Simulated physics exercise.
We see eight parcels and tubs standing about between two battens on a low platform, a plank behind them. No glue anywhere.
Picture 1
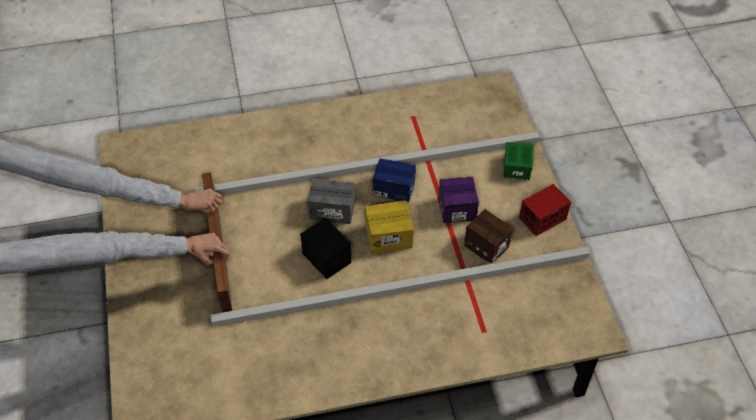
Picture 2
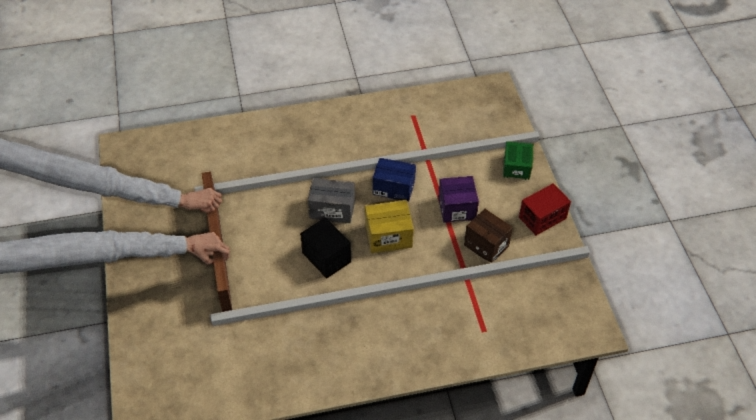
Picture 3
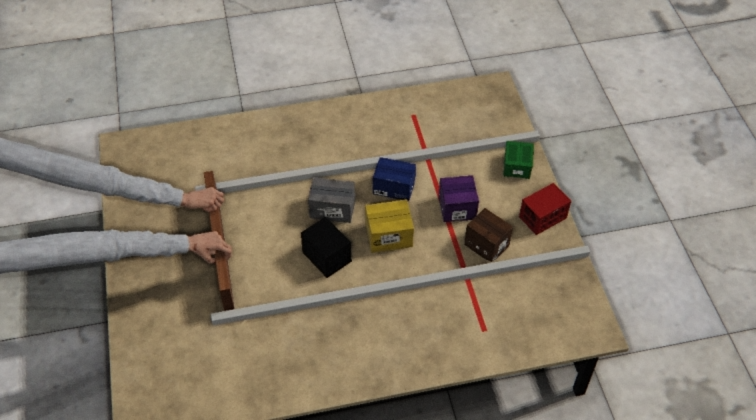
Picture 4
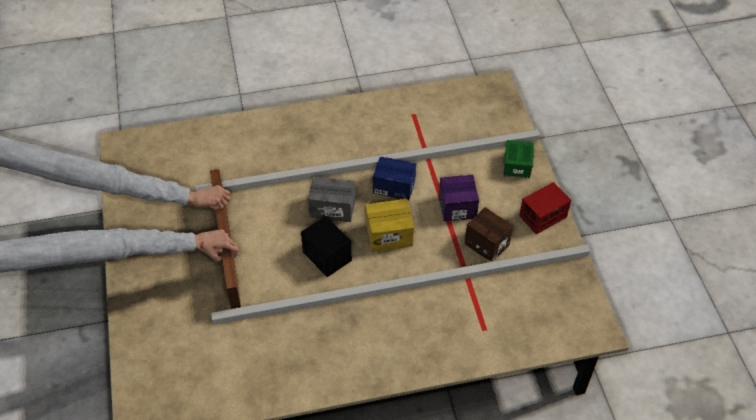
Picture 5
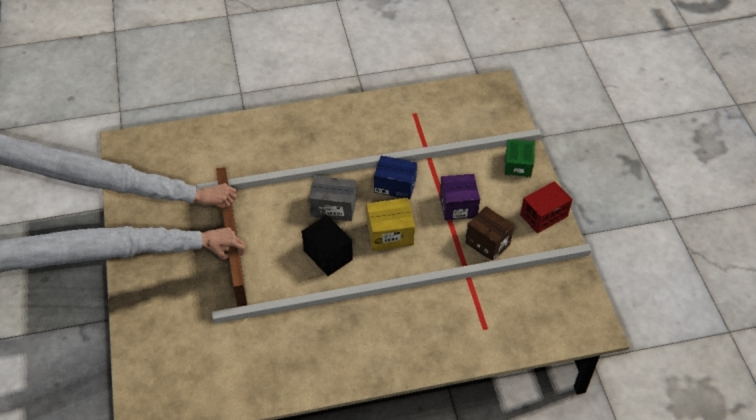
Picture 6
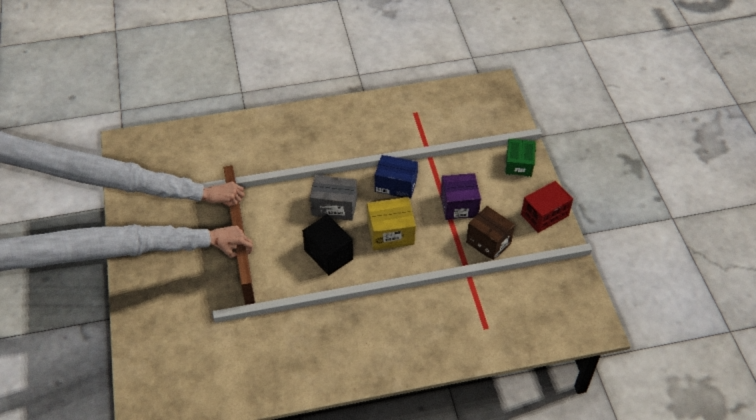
Two hands sliding a wooden plank slightly right between two rails on a table, the coloured boxes ahead staying almost still.
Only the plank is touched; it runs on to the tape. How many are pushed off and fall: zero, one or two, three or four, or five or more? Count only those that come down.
In the end the number that fall off is zero.
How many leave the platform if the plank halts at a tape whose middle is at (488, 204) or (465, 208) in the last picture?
The counts: 1 and 0.
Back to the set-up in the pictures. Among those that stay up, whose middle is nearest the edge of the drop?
It is the green tote.
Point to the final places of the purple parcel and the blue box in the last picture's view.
About (516, 172), and the other about (491, 153).
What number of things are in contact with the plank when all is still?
2 of them.
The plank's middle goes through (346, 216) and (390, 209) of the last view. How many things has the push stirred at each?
At the one place 4, at the other 5.
Early on, none off yet; red crate at rest near (547, 207); green tote at rest near (520, 158); brown parcel at rest near (490, 233).
Finally, the number that fall off is zero.
